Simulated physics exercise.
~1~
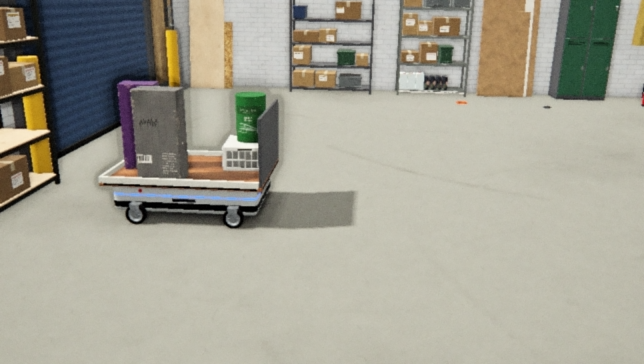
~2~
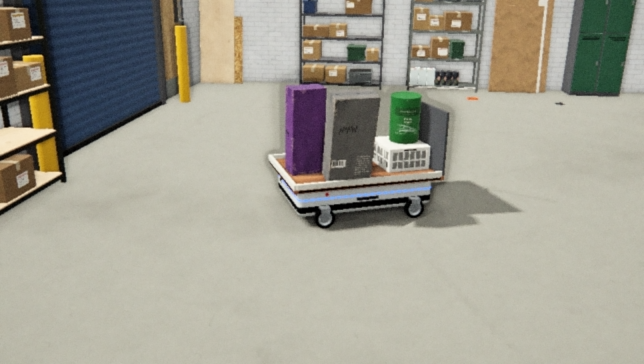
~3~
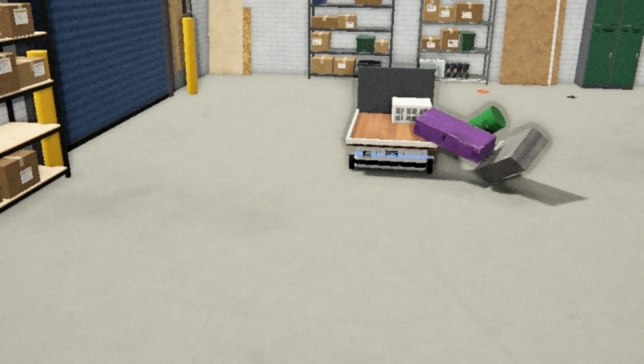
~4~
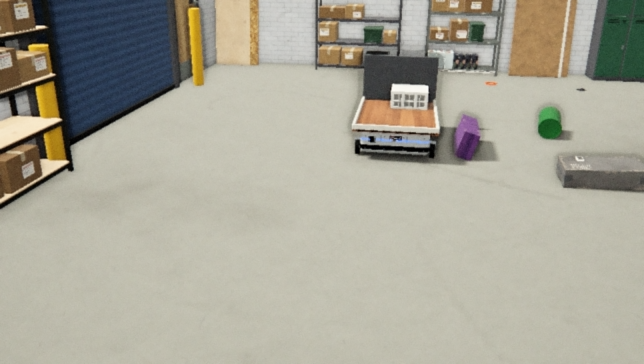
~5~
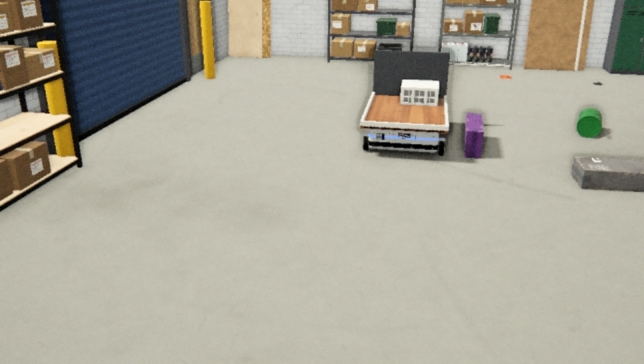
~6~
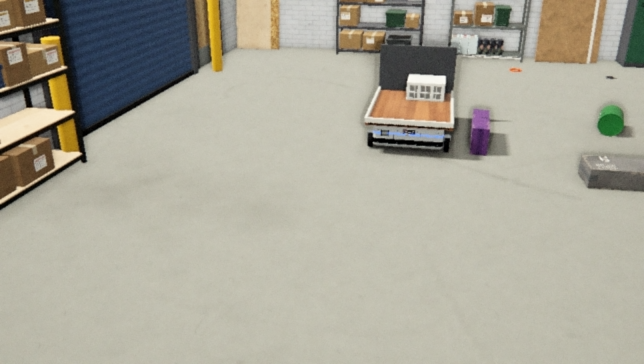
A cart swings around and stops, spilling three items while the white crate stays aboard.
